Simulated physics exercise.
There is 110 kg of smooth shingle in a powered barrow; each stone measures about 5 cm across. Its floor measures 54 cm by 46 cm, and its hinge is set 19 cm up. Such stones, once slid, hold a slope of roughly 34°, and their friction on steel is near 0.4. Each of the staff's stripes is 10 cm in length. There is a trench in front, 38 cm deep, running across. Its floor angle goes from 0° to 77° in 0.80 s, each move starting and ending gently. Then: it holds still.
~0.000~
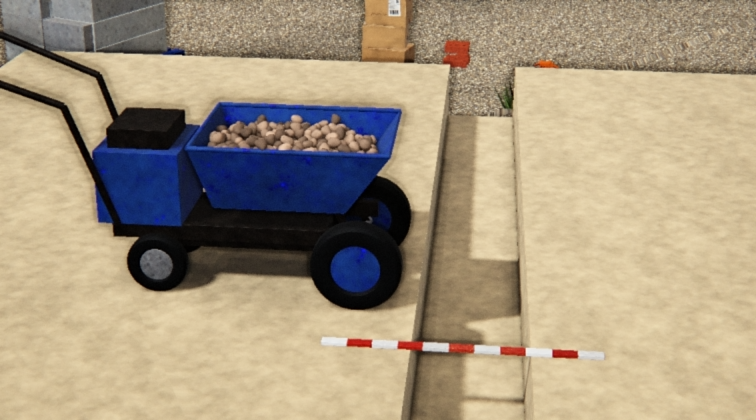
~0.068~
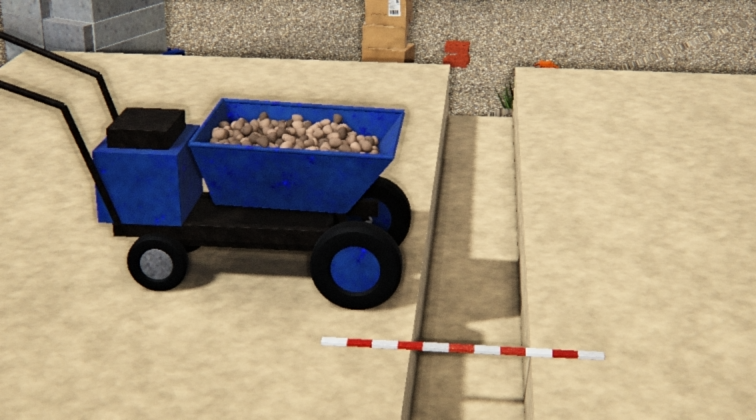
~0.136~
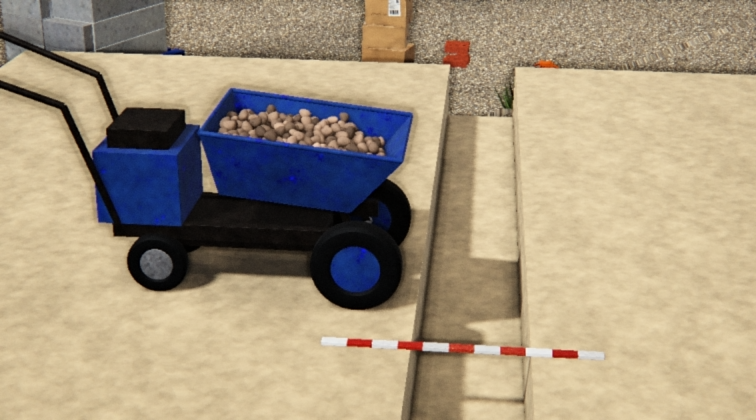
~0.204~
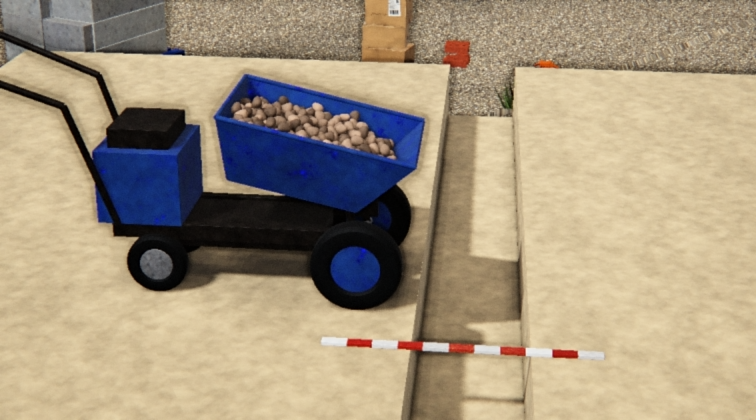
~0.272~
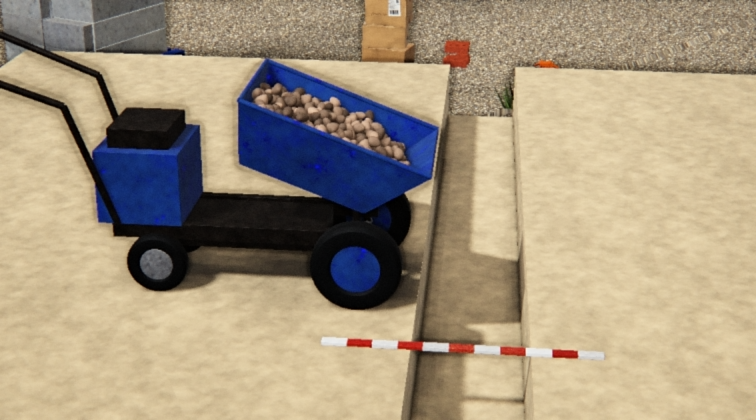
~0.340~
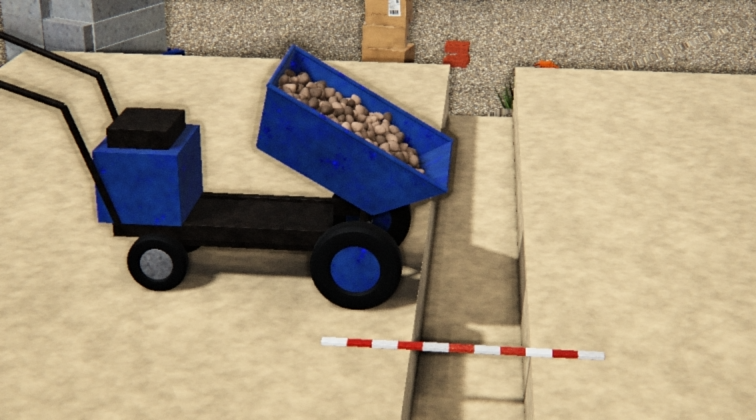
On a pale, sandy work surface backed by a gravelly wall, a fixed camera looks down from the side at a narrow trench. A blue powered barrow with black handles stands at left, its tray loaded with brownish rounded stones, while a red-and-white striped staff lies across the trench. The tray's left end rises steadily, tilting it steeply rightward with the stones still inside.
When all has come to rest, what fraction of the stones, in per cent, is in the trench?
At the end about 43 per cent of the stones are there.
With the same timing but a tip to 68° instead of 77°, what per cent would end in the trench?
It comes out at about 45 percent.
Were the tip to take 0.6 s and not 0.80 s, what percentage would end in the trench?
Roughly 40 per cent would.
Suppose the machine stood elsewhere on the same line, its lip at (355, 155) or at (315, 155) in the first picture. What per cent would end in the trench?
Estimates: 80 % then 100 %.
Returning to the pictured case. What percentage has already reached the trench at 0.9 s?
Close to 20 per cent has got there by then.
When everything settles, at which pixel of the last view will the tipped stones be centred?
Around (553, 285).
After 0.6 s the floor is at 65°; 100 % in the tray; the foremost stones are at (475, 209).
After 0.9 s the floor is at 77°; 47 % in the tray, 19 % in the trench, 33 % past the trench; the foremost stones are at (598, 298).
After 1.2 s the floor is at 77°; 8 % in the tray, 35 % in the trench, 57 % past the trench; the foremost stones are past the picture's edge.
After 3.2 s the floor is at 77°; 0 % in the tray, 43 % in the trench, 57 % past the trench; the foremost stones are past the picture's edge.
